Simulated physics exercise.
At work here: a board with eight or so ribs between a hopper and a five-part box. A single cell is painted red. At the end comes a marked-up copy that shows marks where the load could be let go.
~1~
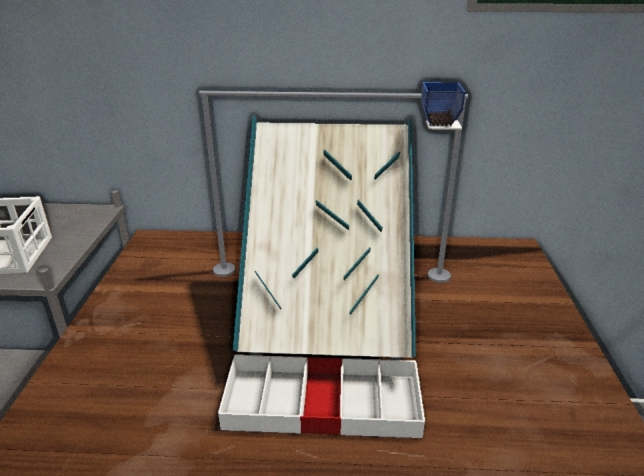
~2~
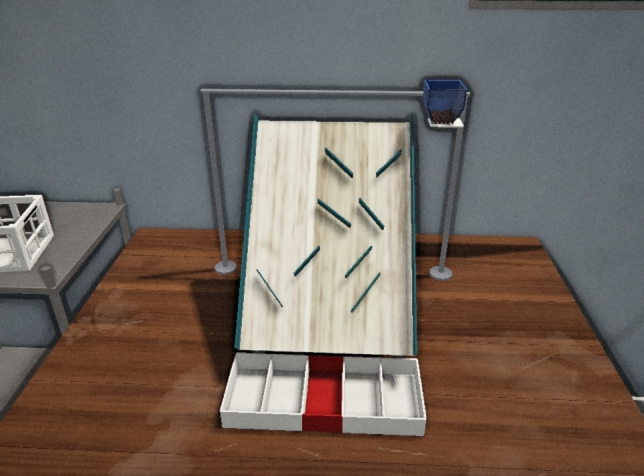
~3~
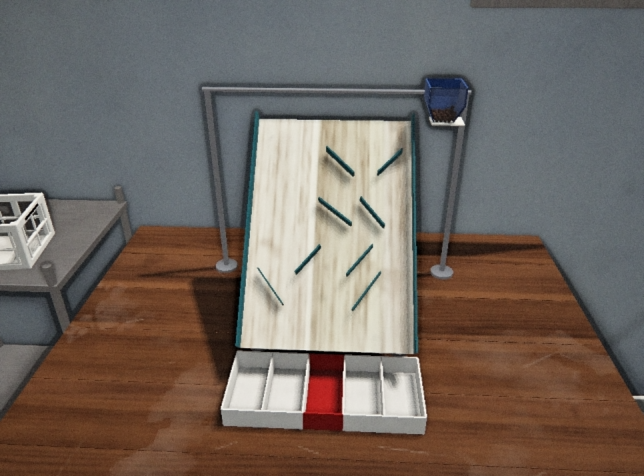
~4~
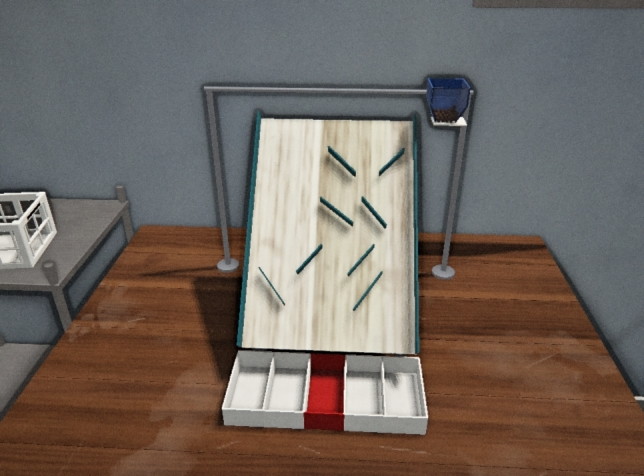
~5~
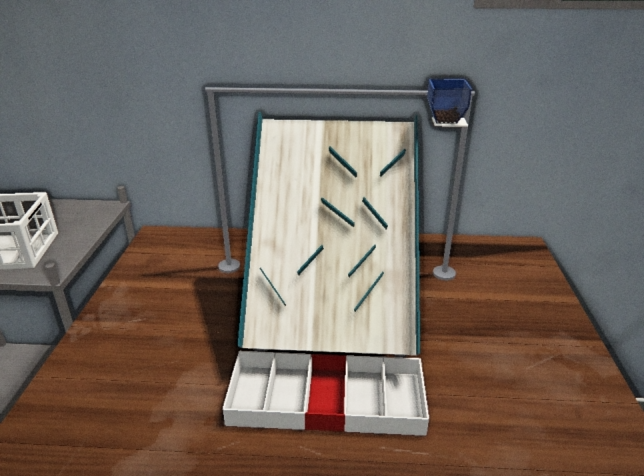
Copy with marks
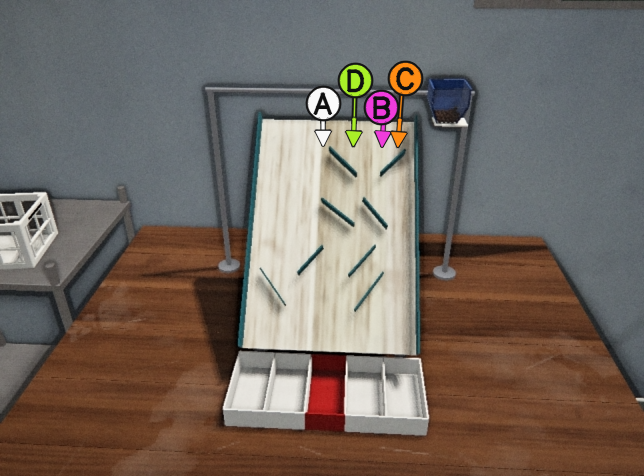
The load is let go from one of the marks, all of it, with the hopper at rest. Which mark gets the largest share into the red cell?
A beats the others.
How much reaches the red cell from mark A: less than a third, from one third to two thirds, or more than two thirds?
It is from one third to two thirds.
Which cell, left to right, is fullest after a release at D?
It is the fifth one.
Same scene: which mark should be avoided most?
The answer is D.
On the marked copy, mark A meets the board at (323, 140); mark B meets the board at (382, 141); mark C meets the board at (398, 141); mark D meets the board at (353, 140).
With A, about a third in the red cell, about two thirds in other cells.
With B, about a quarter in the red cell, most in other cells.
With C, a small part in the red cell, most in other cells, a stray few outside the box.
With D, none in the red cell, all in other cells.
